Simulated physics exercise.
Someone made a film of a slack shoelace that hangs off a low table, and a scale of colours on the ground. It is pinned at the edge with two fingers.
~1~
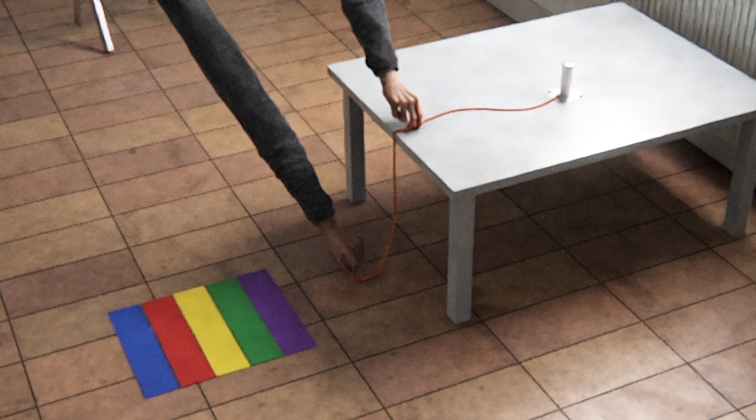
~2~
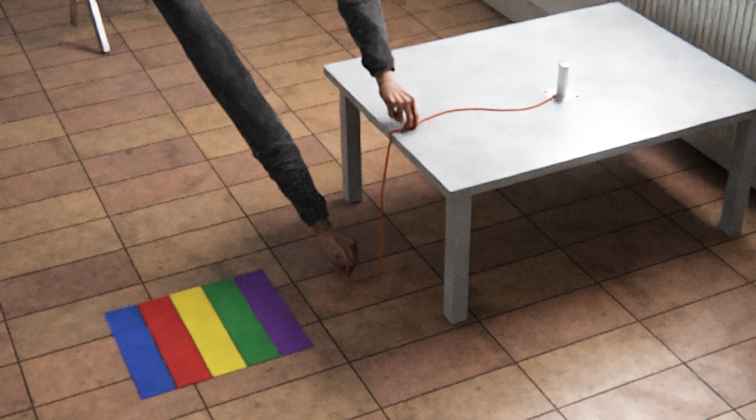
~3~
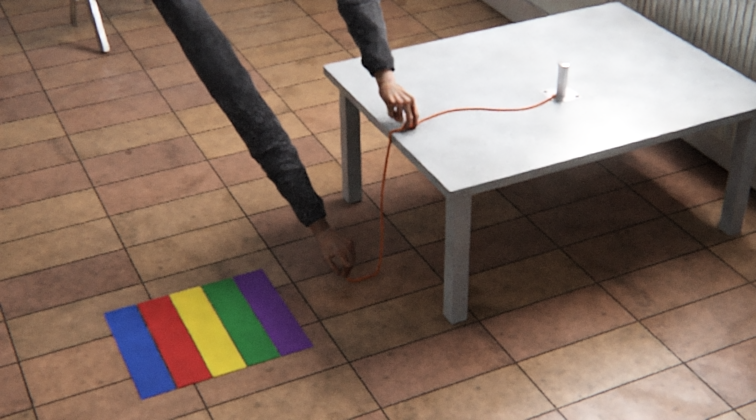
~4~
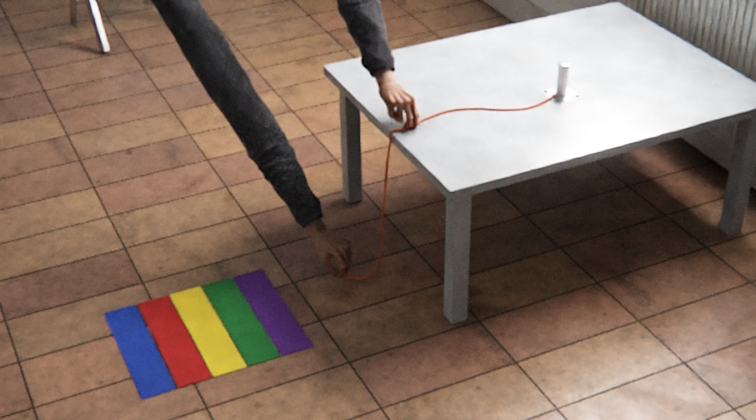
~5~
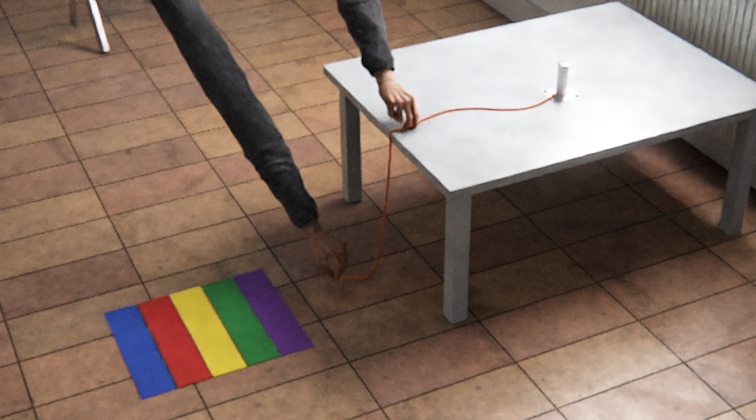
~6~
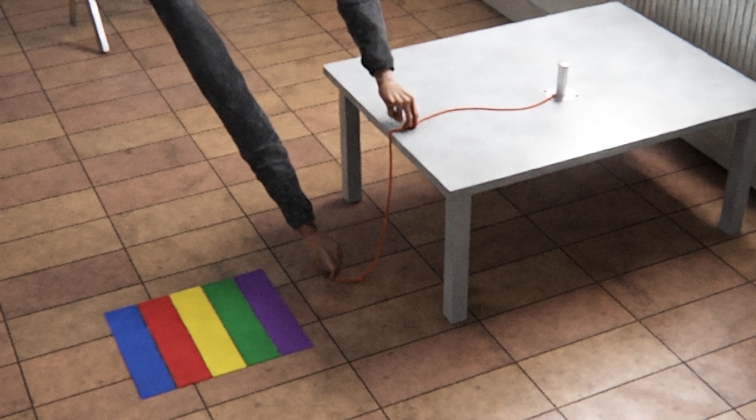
To begin with, one hand pins a slack orange-red lace at the edge of a low white table while another holds its hanging end near the tiled floor. The lower hand then shifts the end slightly left, toward the striped colours, while the upper hand stays nearly still.
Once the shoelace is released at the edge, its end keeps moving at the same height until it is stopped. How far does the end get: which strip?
As far as the green strip.
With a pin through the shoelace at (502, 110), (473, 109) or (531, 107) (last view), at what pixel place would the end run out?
The pixel places are (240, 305), (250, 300) and (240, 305), one per try.
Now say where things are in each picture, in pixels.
The first picture shows end (351, 272); purple (292, 336); green (258, 346); yellow (225, 356); red (190, 366); blue (156, 377).
The second picture shows end (345, 273); shoelace through (537, 106) (474, 109) (421, 121) (387, 160) (382, 217) (379, 267).
The third picture shows end (343, 274).
The fourth picture shows end (339, 275); shoelace through (537, 106) (474, 109) (421, 121) (388, 160) (383, 217) (379, 267).
The fifth picture shows end (335, 276).
The sixth picture shows end (330, 277); shoelace through (536, 105) (474, 109) (421, 121) (391, 159) (386, 216) (372, 267).
Soon after, end near (304, 285); short of the strips.
Then, end near (263, 297); over purple.
At full stretch, end near (237, 304); over green. The green one.
